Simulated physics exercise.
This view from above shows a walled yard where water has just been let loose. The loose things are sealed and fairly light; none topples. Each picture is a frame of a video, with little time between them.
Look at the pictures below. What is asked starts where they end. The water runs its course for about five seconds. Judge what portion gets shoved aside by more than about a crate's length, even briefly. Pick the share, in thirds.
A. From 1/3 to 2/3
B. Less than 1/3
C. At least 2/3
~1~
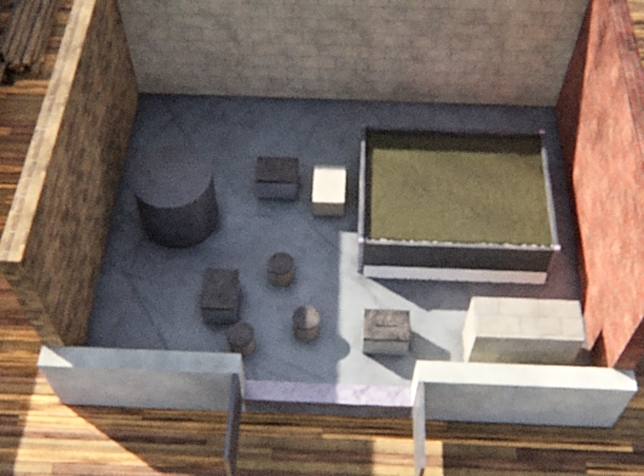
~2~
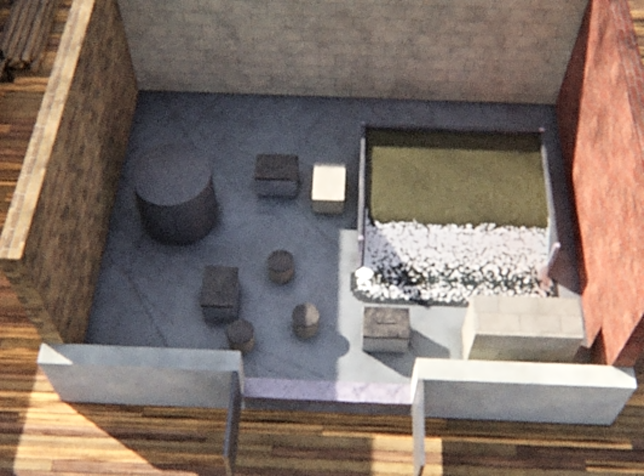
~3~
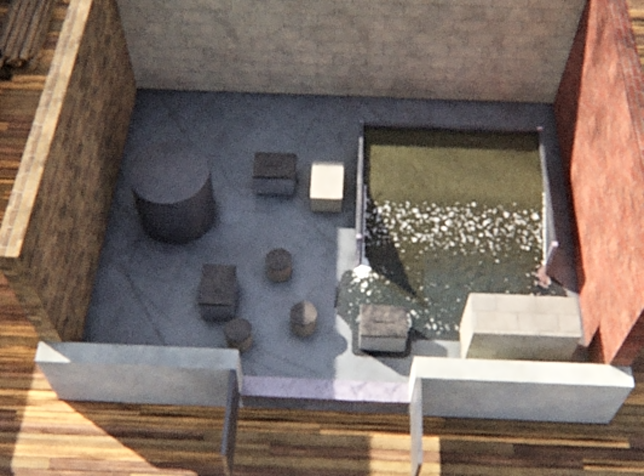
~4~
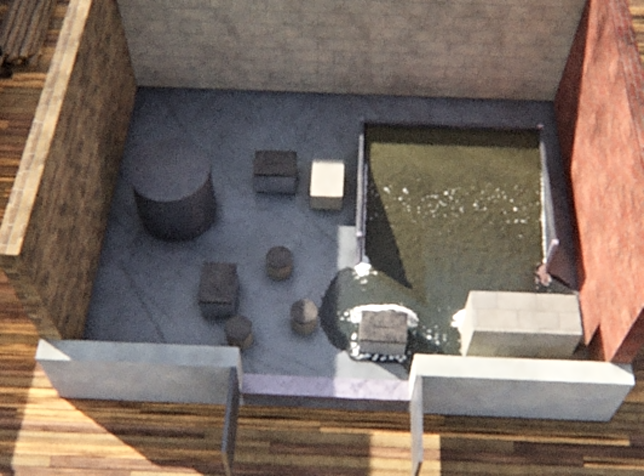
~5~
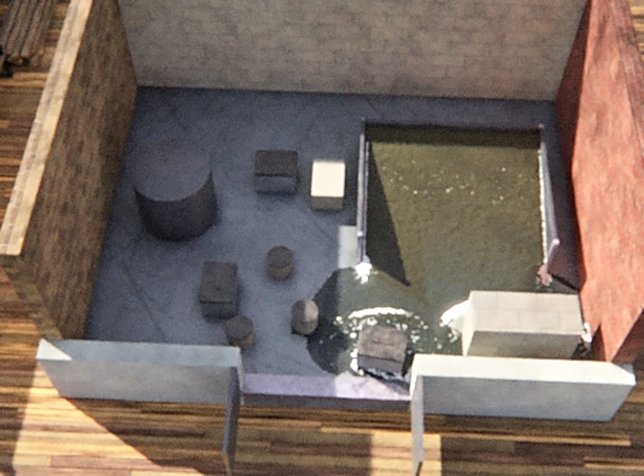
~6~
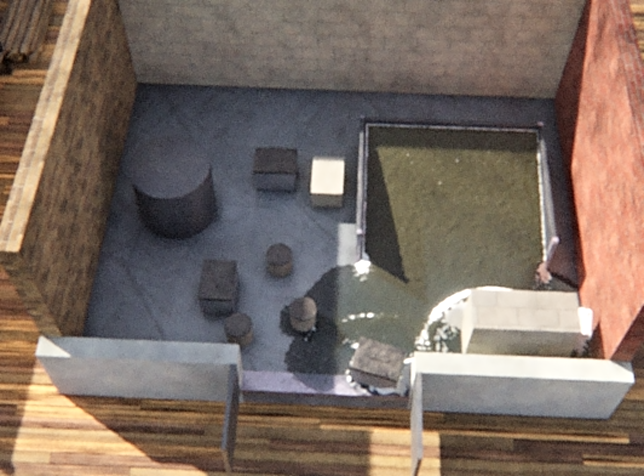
Answer: A.
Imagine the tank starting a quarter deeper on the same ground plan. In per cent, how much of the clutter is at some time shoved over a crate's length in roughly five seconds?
Roughly 70 %.
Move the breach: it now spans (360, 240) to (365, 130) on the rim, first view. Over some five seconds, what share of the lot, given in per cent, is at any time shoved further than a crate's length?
That works out to about 90 per cent of them.
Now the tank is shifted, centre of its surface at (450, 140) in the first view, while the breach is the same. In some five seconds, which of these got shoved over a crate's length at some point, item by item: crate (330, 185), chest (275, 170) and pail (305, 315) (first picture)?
The three, one by one: Short of that, short of that and past that mark.
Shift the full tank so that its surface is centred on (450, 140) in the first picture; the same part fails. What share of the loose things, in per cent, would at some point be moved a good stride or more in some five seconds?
Near 60 in a hundred.
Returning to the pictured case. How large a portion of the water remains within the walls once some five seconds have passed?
I'd put it near 66 per cent.
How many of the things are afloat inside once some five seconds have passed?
The answer is 1.
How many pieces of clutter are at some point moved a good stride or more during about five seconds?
I count 4 of them.
A moment on, 1 of 7 are well off their spots; 0 afloat.
Next, 1 of 7 are well off their spots; 0 afloat.
Later, 3 of 7 are well off their spots; 1 afloat.
In the end, 4 of 7 are well off their spots, and 4 have been at some point; 1 afloat.
